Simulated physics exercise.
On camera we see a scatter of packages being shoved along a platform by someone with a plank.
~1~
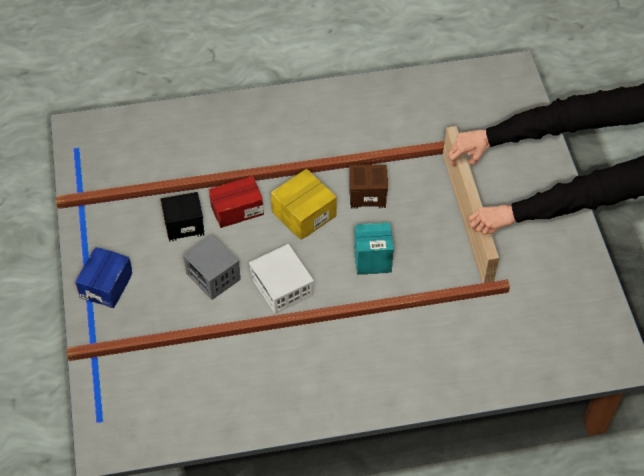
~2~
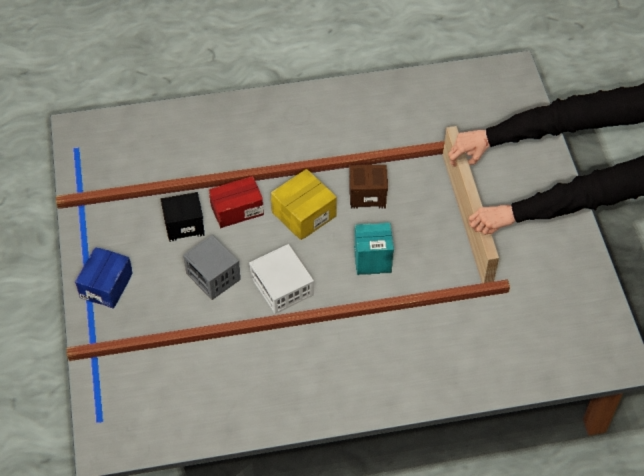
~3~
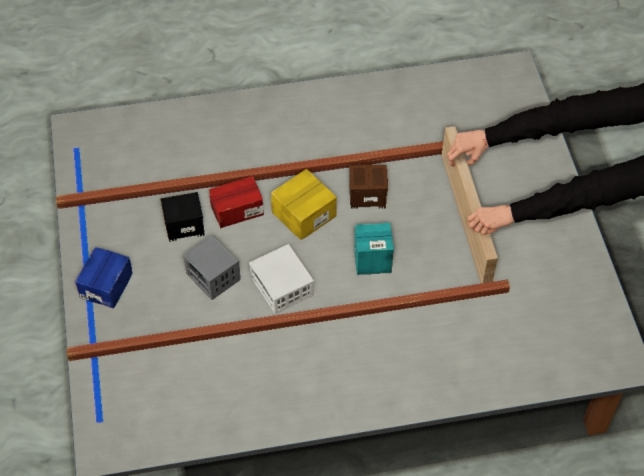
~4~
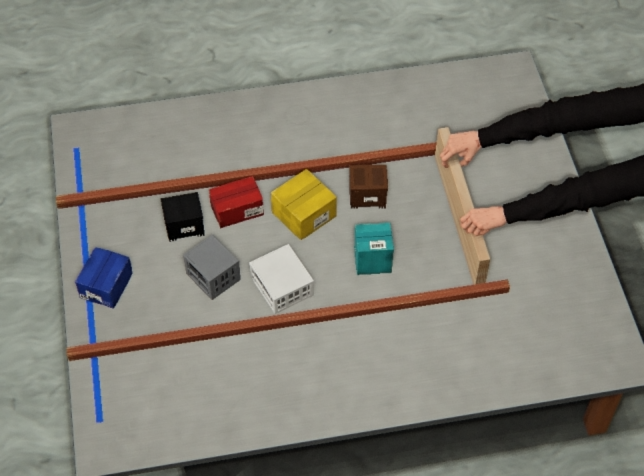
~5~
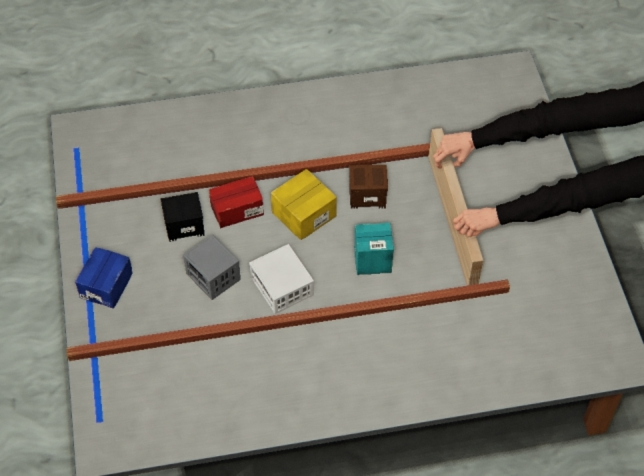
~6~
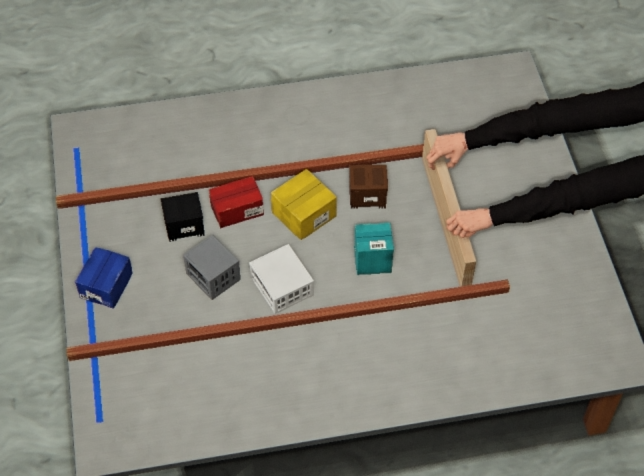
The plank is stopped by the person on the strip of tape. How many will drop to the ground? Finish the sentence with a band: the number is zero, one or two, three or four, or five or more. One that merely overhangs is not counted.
The number is five or more.
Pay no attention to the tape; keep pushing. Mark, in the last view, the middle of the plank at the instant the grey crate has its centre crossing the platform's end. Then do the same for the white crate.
The middle is at (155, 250) when it's the grey crate, and at (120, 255) when it's the white crate.
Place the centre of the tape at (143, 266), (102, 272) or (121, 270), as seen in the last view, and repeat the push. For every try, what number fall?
In order: 4, 6 and 5.
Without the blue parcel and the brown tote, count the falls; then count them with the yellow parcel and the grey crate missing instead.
The first count is 4 and the second is 4.
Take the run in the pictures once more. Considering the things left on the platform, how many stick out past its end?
My count gives 2.
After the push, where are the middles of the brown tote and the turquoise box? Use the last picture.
Close to (63, 233); the other close to (69, 298).
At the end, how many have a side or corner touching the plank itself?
Result: 2 in all.
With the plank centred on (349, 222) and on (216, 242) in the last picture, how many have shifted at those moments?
In order, the tallies are 4 and 8.
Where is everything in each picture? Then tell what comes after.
Blue parcel (105, 278); black tote (183, 217); grey crate (212, 267); plank (469, 204); tape (87, 275), in the first picture.
Black tote (183, 217); brown tote (368, 187), in the second picture.
Grey crate (212, 267); white crate (282, 279), in the third picture.
Blue parcel (105, 278); yellow parcel (304, 205), in the fourth picture.
Black tote (183, 217); plank (455, 206), in the fifth picture.
Blue parcel (105, 278); black tote (183, 217); grey crate (212, 267); plank (448, 207); tape (87, 275), in the sixth picture.
Soon after, none off yet; blue parcel at rest near (105, 278); black tote displaced about its own width near (144, 220); grey crate displaced a little near (199, 267).
In the end, the number that fall off is five or more; gone, yellow parcel, white crate, red parcel, grey crate, black tote and blue parcel.
